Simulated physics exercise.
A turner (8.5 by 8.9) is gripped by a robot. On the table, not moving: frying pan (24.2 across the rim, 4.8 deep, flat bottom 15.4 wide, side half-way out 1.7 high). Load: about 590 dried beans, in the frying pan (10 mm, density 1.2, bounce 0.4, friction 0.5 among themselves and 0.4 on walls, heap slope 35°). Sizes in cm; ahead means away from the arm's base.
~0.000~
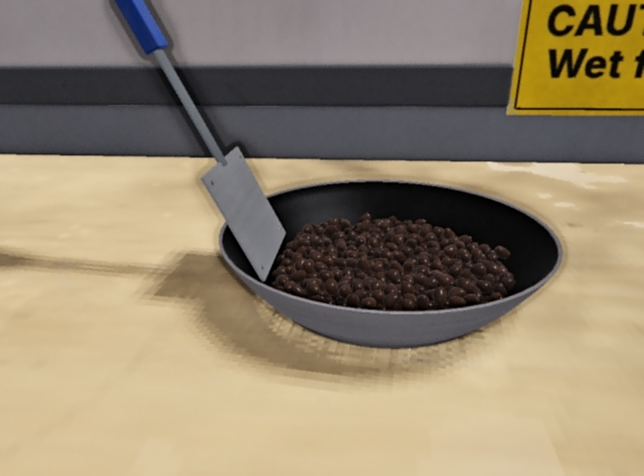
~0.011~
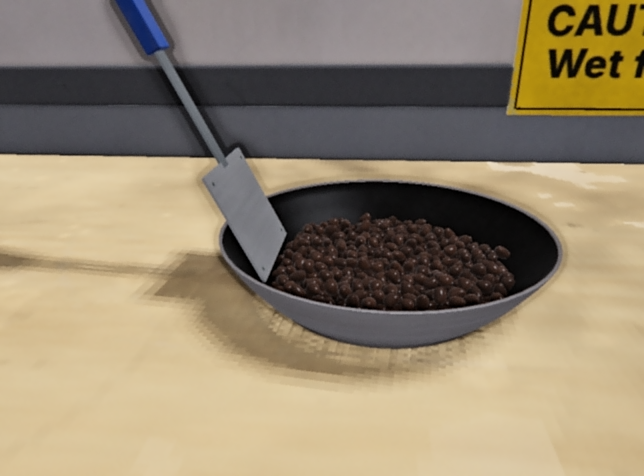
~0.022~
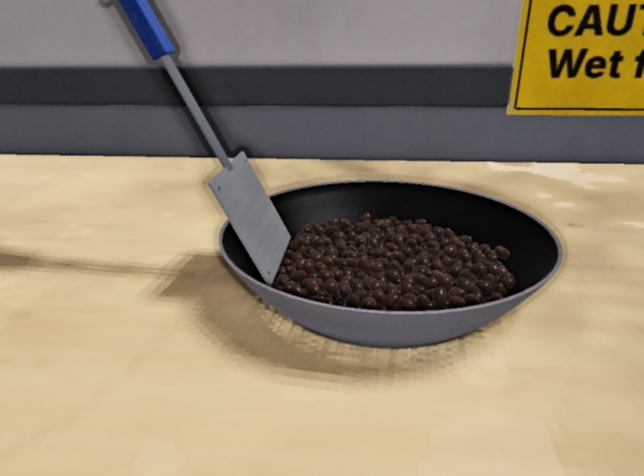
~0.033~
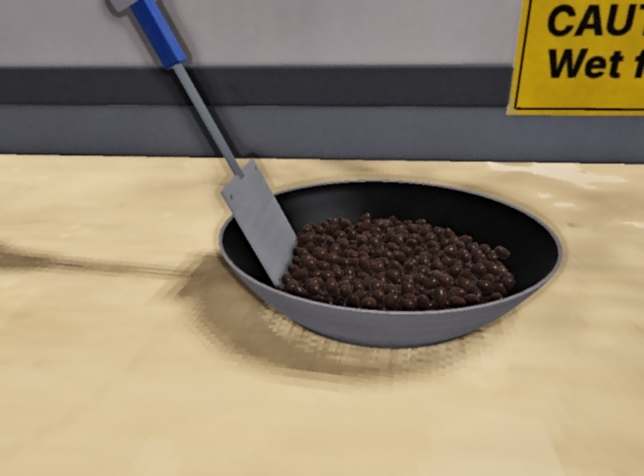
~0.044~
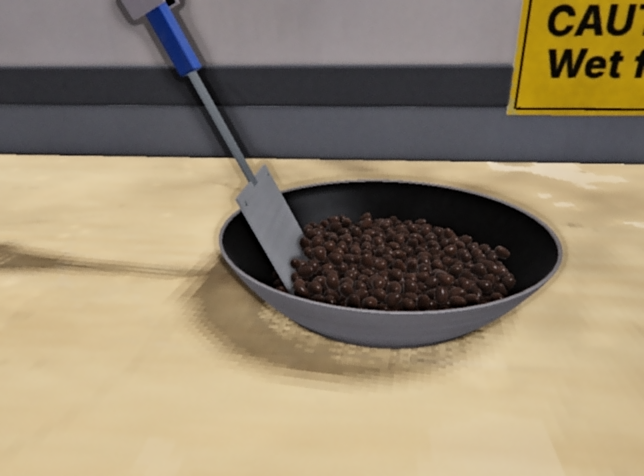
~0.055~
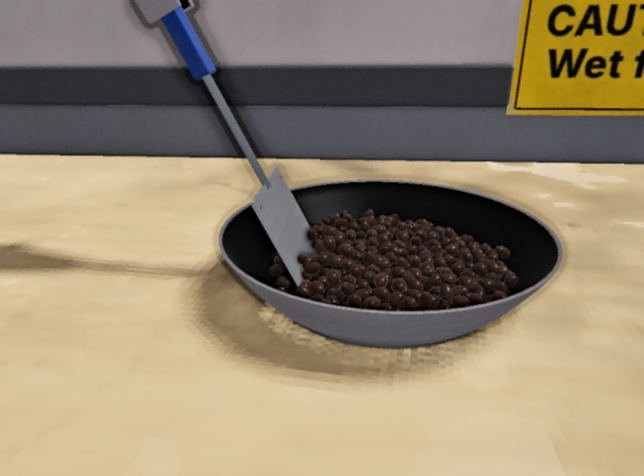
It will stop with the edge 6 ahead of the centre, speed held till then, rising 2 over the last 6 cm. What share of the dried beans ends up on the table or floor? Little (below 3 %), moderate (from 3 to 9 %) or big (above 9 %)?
On the table or floor the share is big, above 9 %.
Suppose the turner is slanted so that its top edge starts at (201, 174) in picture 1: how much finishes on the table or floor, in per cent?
About 10 per cent.
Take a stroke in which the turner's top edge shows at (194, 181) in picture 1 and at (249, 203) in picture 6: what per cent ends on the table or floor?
About 20 per cent.
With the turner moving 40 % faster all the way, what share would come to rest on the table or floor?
Then about 25 per cent.
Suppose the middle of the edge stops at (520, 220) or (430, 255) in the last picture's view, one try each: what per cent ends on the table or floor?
About 45 and 5 per cent.
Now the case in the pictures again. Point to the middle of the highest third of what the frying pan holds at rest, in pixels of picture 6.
Around (492, 251).
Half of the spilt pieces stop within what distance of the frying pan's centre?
Roughly 20 cm.
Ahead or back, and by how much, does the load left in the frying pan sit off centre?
Some 4.0 cm ahead.
By 0.10 s, sloping 64°, highest piece 10 above the table; 585 in the frying pan, 1 on the blade or in flight.
By 0.14 s, sloping 64°, highest piece 16 above the table; 584 in the frying pan, 2 on the blade or in flight.
By 0.36 s, sloping 64°, highest piece 19 above the table; 466 in the frying pan, 101 on the table or floor, 19 on the blade or in flight.
By 1.41 s, sloping 64°, highest piece 5 above the table; 464 in the frying pan, 122 on the table or floor.
Final count, 464 in the frying pan, 122 on the table or floor. That is 21 % on the table or floor.
